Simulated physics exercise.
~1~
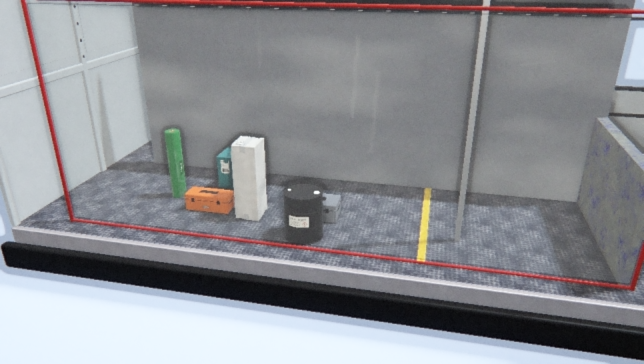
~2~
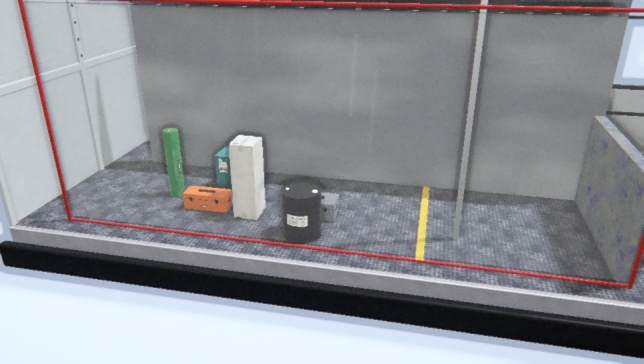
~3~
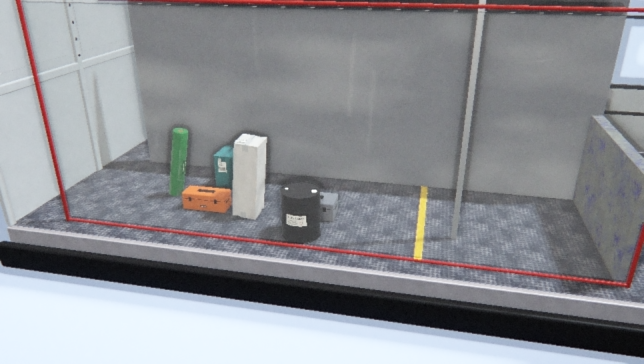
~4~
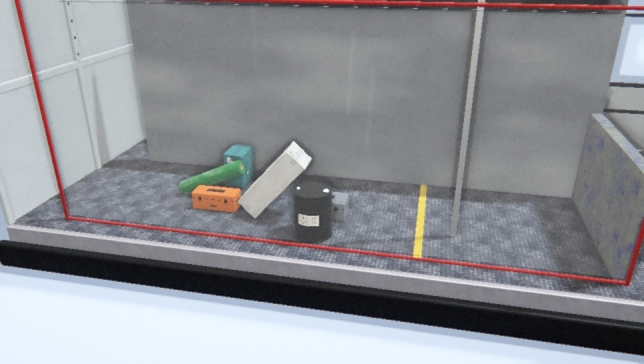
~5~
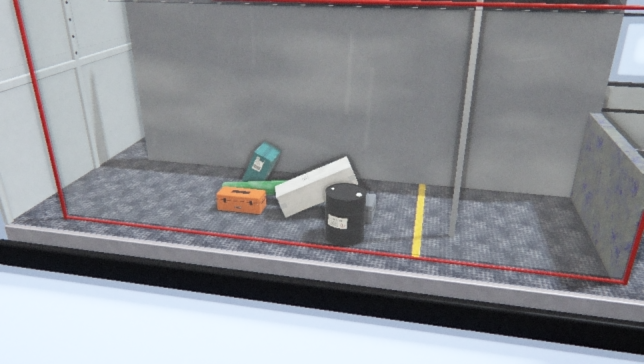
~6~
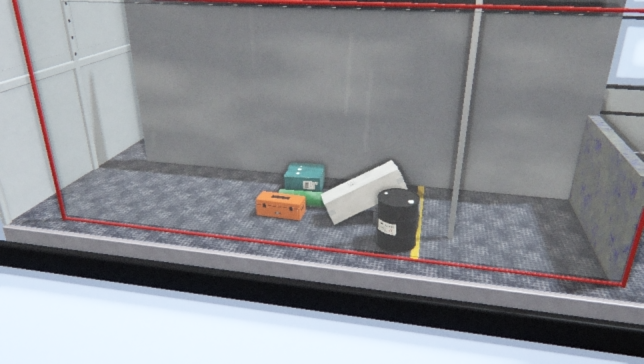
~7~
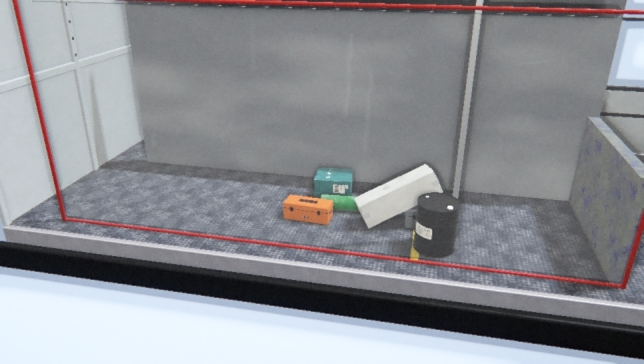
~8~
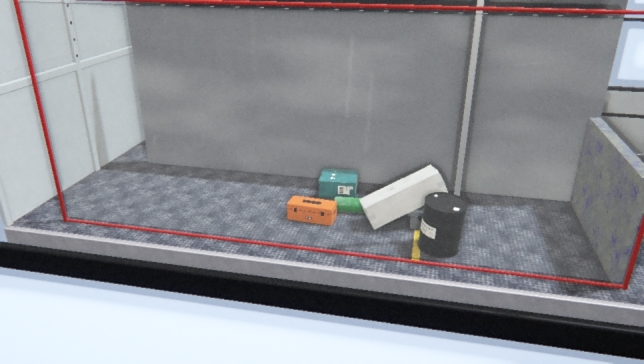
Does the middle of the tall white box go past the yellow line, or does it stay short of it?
It stays short of the line. The white box tips over and slides right, and one end reaches over the line, but its middle stops just before it.
